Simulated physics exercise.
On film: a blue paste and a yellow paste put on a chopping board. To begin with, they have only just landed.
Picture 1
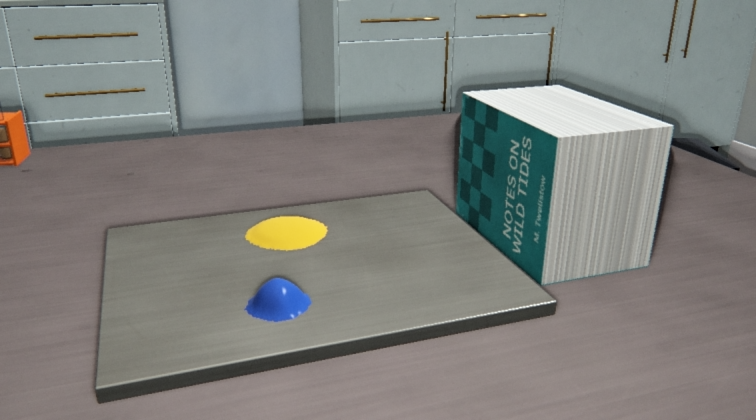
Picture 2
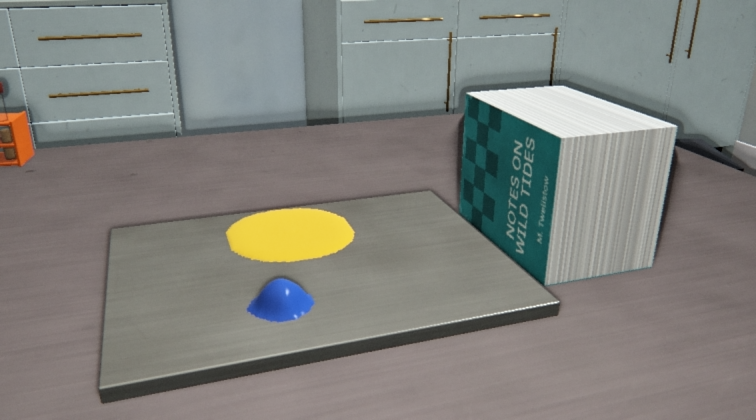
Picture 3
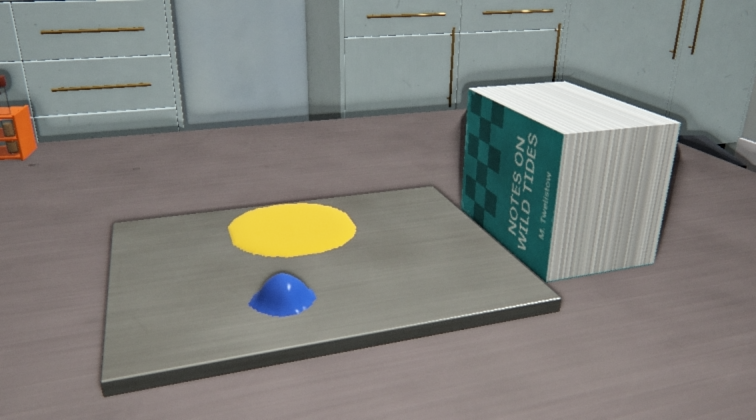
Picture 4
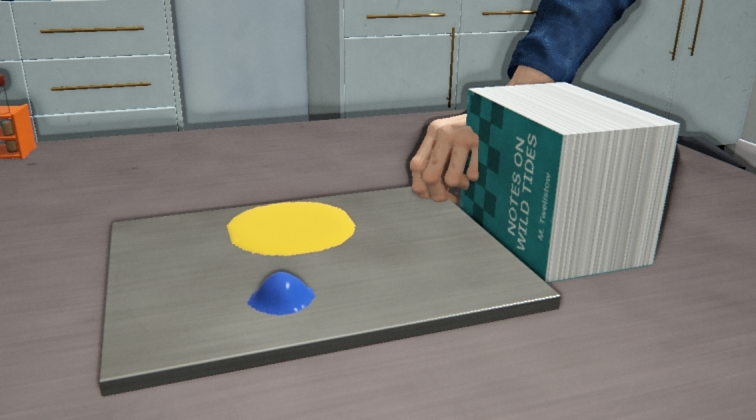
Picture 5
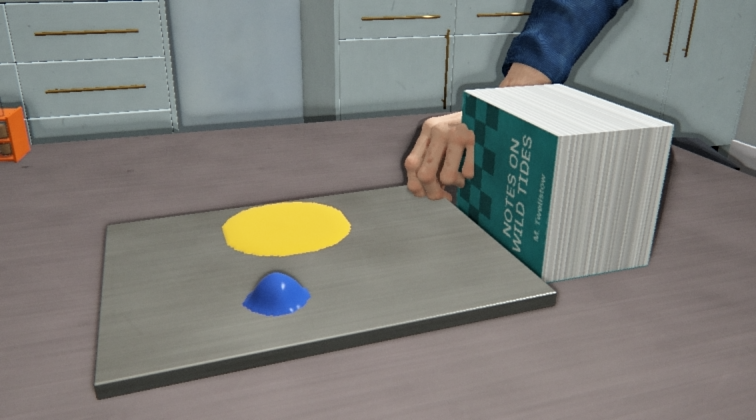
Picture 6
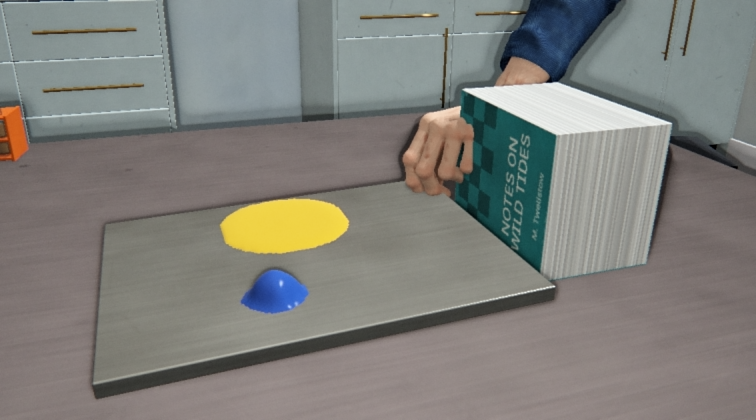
A yellow blob spread out into a thin round patch on a gray board while the blue one beside it stayed heaped, then a hand reached in beside the thick book and gripped the board's far end.
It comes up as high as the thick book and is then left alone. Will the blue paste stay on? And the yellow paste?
In the end the blue paste will stay up there. The yellow paste will not stay up there.
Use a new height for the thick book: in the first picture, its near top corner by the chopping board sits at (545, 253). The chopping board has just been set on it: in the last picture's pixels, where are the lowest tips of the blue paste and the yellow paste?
(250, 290) and (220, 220).
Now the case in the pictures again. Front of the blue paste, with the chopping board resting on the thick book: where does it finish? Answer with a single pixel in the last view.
Near (223, 252).
Shortly, slope about 25°; the blue paste has not moved; the yellow paste has crept down a long way.
Then, the blue paste has not moved; the yellow paste is dripping off the low end.
At the finish, slope about 25°; the blue paste has not moved; the yellow paste is dripping off the low end.
